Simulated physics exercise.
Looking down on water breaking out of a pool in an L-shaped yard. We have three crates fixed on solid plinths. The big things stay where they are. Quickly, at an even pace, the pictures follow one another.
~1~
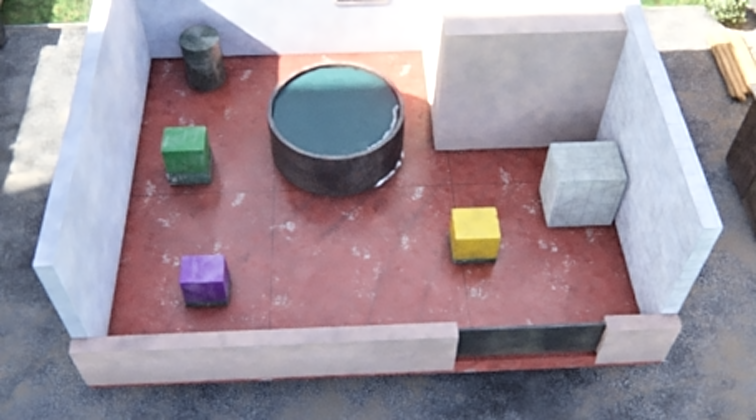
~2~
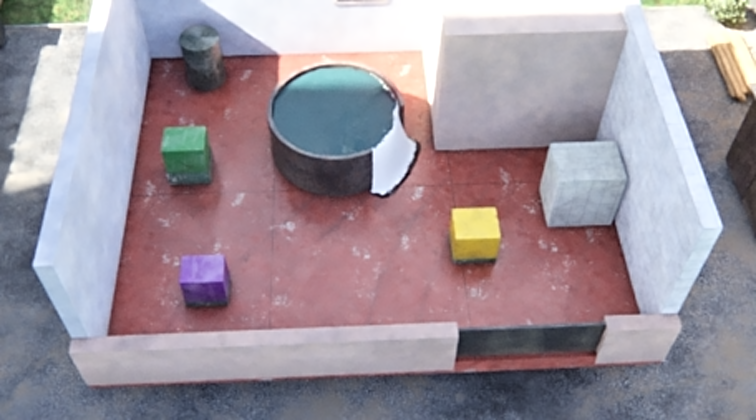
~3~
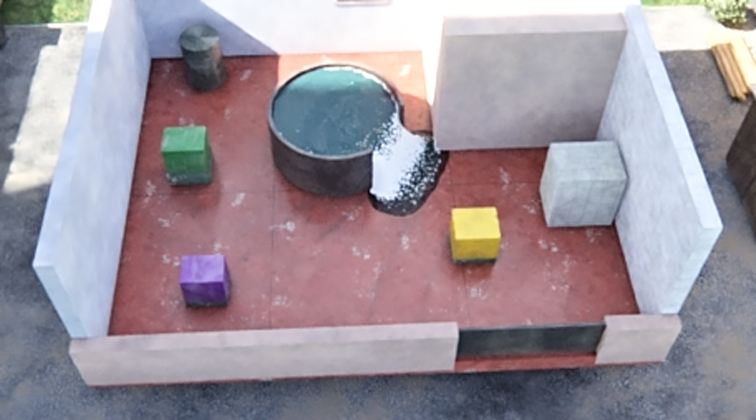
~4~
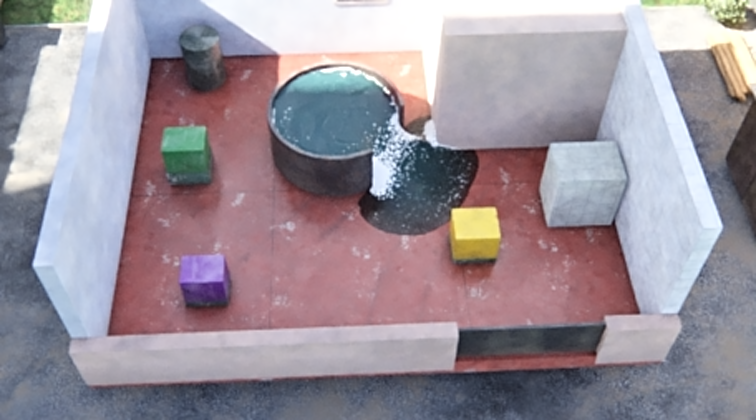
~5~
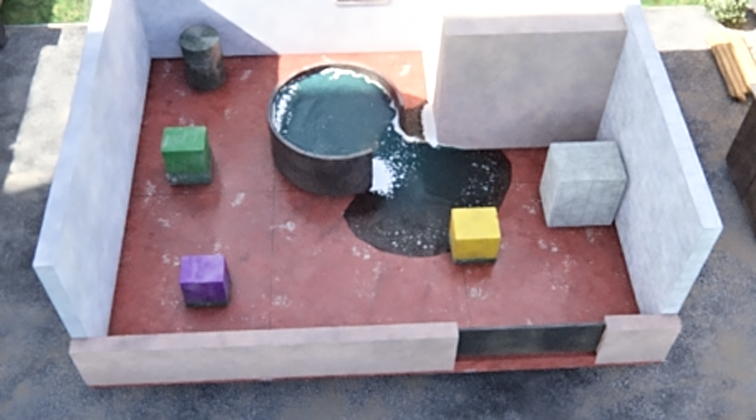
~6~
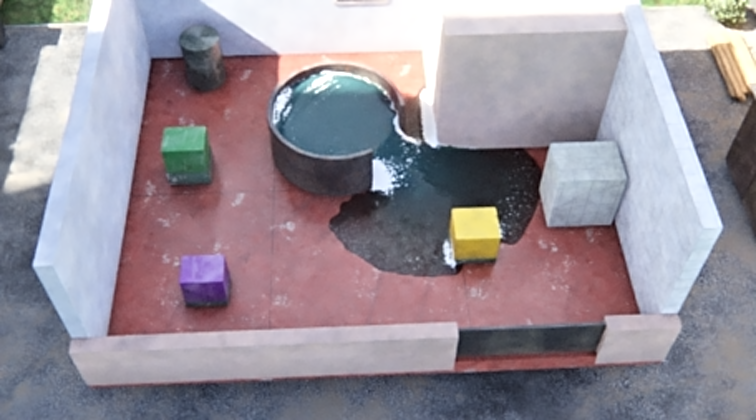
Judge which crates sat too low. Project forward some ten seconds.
The yellow crate was too low. The green crate was not too low. The purple crate was too low.
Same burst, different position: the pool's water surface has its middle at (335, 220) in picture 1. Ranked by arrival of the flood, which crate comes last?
Answer: The crate marked green.
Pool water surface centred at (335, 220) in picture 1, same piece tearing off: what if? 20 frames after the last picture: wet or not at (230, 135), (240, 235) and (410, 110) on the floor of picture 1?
In that order: No water, no water, wet.
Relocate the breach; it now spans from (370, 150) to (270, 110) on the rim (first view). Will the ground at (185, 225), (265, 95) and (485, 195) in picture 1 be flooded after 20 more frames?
The first point is swamped, the second unwetted, the third unwetted.
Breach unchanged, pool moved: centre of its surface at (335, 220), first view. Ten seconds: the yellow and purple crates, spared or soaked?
Taking each in turn, yellow gets flooded, while purple stays clear.
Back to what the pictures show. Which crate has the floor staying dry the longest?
My answer is the green one.
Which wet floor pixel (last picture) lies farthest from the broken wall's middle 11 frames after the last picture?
Point: (643, 339) in the last picture's pixels.
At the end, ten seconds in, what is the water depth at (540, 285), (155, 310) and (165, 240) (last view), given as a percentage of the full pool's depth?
Going place by place: 8 %, 12 % and 10 %.
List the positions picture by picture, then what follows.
The round tank at (336, 111) is whole and still, in the first frame.
The front is at (409, 140), out from the gap at (393, 156), in the second frame.
The front is at (432, 137), out from the gap at (393, 157), in the third frame.
The front is at (418, 230), out from the gap at (393, 158), in the fourth frame.
The front is at (506, 168), out from the gap at (393, 158), in the fifth frame.
Water pours out at (393, 158) and has run to (537, 181), in the sixth frame.
A moment on, water covers 35 % of the floor; the yellow crate water round its plinth, the green crate not reached, the purple crate not reached.
Next, water covers 40 % of the floor; the yellow crate water round its plinth, the green crate not reached, the purple crate not reached.
Then, water covers 55 % of the floor; the yellow crate water round its plinth, the green crate not reached, the purple crate water round its plinth.
Later, water covers 75 % of the floor; the yellow crate water round its plinth, the green crate water round its plinth, the purple crate water round its plinth.
In the end, water covers 100 % of the floor; the yellow crate was topped, the green crate stayed above the water, the purple crate was topped.
